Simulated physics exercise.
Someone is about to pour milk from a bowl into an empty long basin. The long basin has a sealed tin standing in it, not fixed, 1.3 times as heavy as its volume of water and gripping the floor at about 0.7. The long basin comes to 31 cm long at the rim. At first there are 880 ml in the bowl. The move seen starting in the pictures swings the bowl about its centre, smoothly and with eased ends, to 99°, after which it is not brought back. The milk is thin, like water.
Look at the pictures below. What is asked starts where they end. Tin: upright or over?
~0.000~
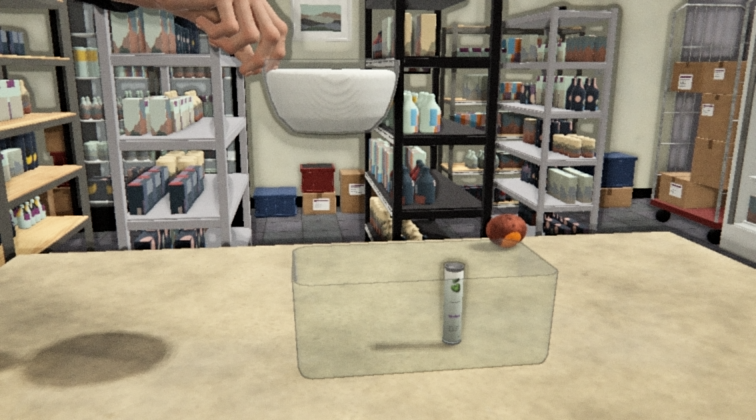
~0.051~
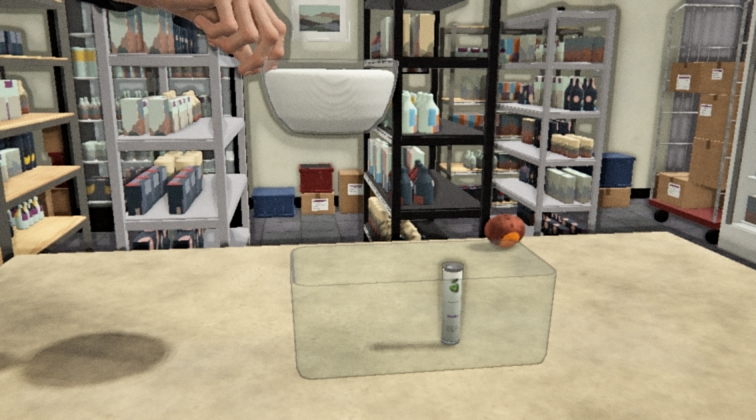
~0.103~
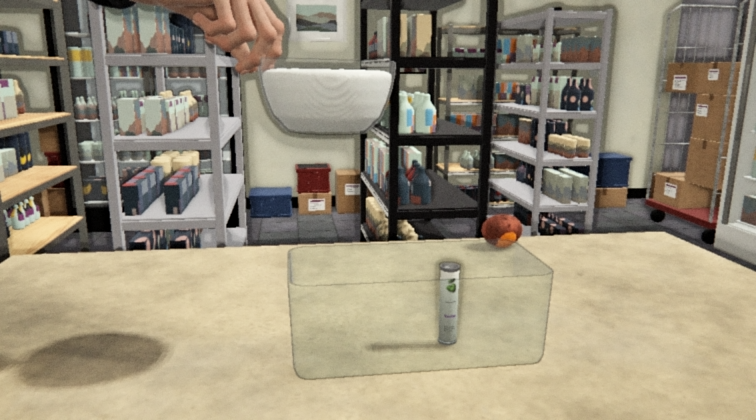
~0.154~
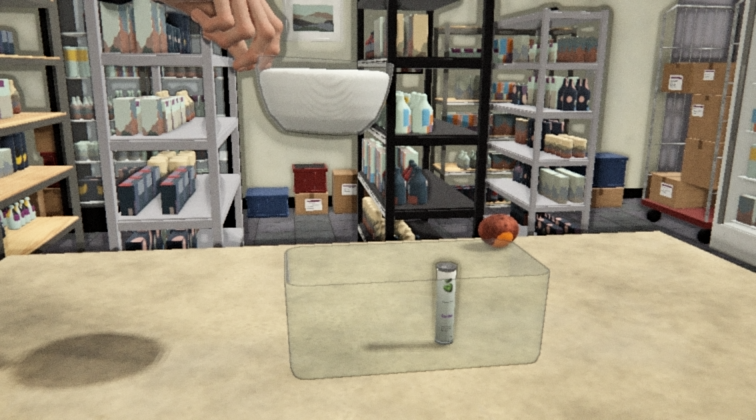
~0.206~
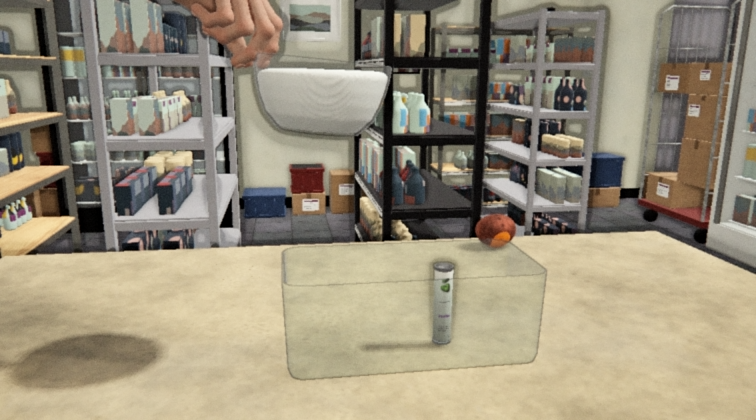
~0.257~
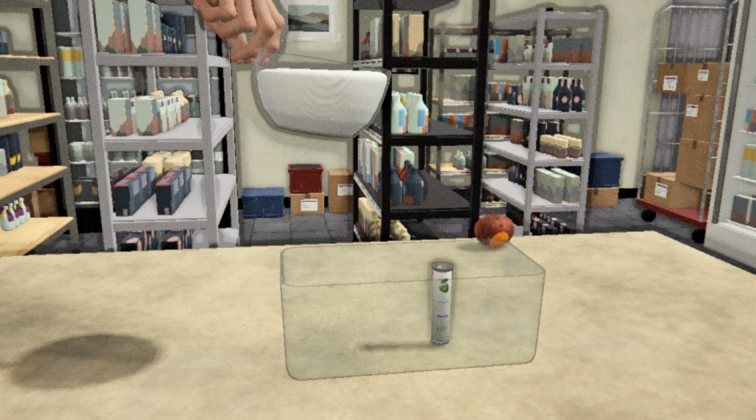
Upright.
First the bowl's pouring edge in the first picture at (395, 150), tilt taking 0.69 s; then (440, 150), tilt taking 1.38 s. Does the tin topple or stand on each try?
Run one: It tumbles. Run two: It does not tip.
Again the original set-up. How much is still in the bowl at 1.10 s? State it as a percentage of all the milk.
Around 10 percent of it.
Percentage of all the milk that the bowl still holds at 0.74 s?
Near 60 in a hundred.
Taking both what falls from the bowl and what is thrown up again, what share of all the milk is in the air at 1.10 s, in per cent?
16 in a hundred, give or take.
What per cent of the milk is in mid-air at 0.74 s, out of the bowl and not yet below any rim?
Share: Roughly 32 per cent.
Then, 0.74 s in, the tilt is 56° and 59 per cent is still to pour; the tin stands where it began.
Then, 1.10 s in, the tilt is 89° and 9 per cent is still to pour; the tin stands where it began.
Then, 1.47 s in, the tilt is 99° and 0 per cent is still to pour; the tin stands where it began.
Then, 1.88 s in, the tilt is 99° and 0 per cent is still to pour; the tin stands where it began.
Finally, the tin stands where it began.
